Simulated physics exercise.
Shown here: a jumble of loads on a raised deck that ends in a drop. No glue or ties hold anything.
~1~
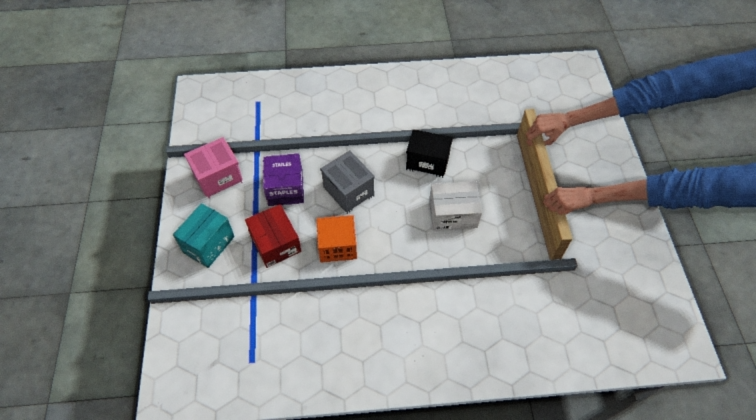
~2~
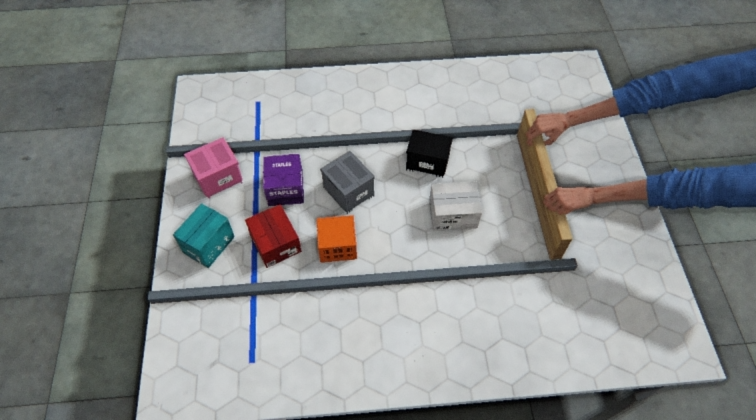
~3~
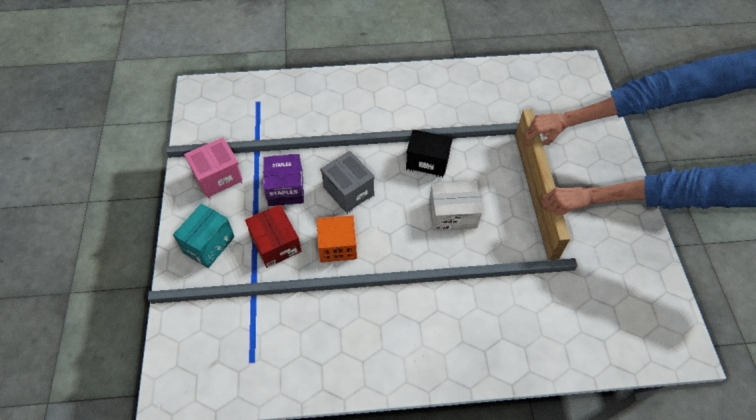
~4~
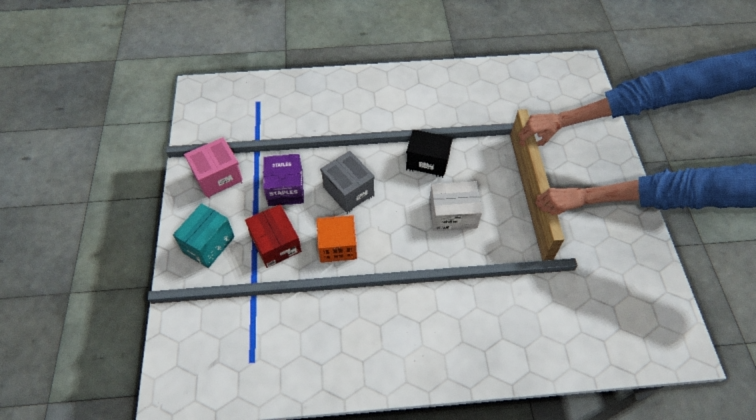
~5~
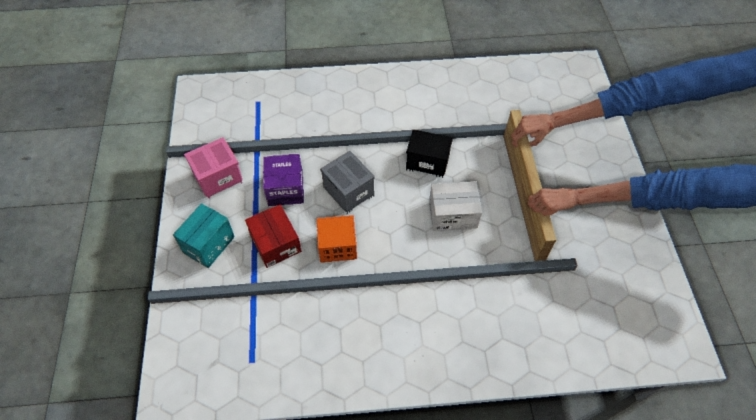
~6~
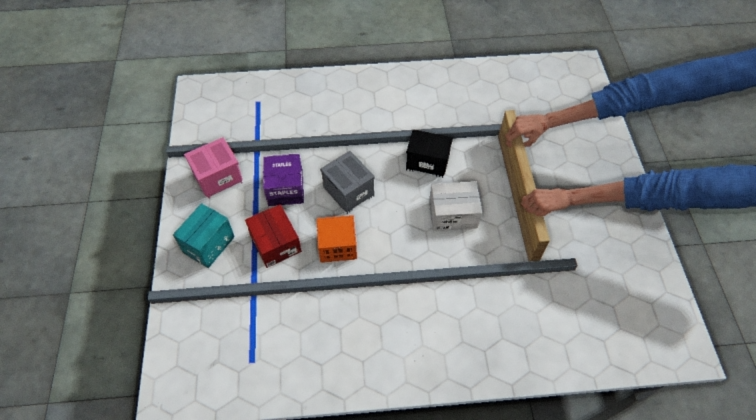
At the start, eight colored boxes sit on a white tiled table between two gray rails, the leftmost near a blue line, while two hands hold a wooden plank at the right. The hands then slide the plank slightly left, narrowing the gap to the boxes, which all stay still.
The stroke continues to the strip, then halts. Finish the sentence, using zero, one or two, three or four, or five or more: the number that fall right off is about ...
The number that fall right off is about one or two.
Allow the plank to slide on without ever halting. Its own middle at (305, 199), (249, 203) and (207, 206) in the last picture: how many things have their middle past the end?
Taking the places in turn, the counts are 0, 2 and 5.
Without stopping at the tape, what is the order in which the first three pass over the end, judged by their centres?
Sequence: Pink tote, then turquoise box, then purple box.
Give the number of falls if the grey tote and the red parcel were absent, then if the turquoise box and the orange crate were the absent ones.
That gives 1 in the first case, then 1 in the second.
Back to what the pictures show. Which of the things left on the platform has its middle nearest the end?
It would be the purple box.
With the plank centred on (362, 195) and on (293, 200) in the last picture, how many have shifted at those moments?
Tally: First 6; then 8.
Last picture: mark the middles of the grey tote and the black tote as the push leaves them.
Final positions - grey tote around (202, 193), black tote around (234, 164).
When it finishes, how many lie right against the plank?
That makes 3.
Soon after, none off yet; turquoise box at rest near (205, 236); pink tote at rest near (215, 169); red parcel at rest near (274, 236).
In the end, the number that fall off is one or two; gone, pink tote and turquoise box.
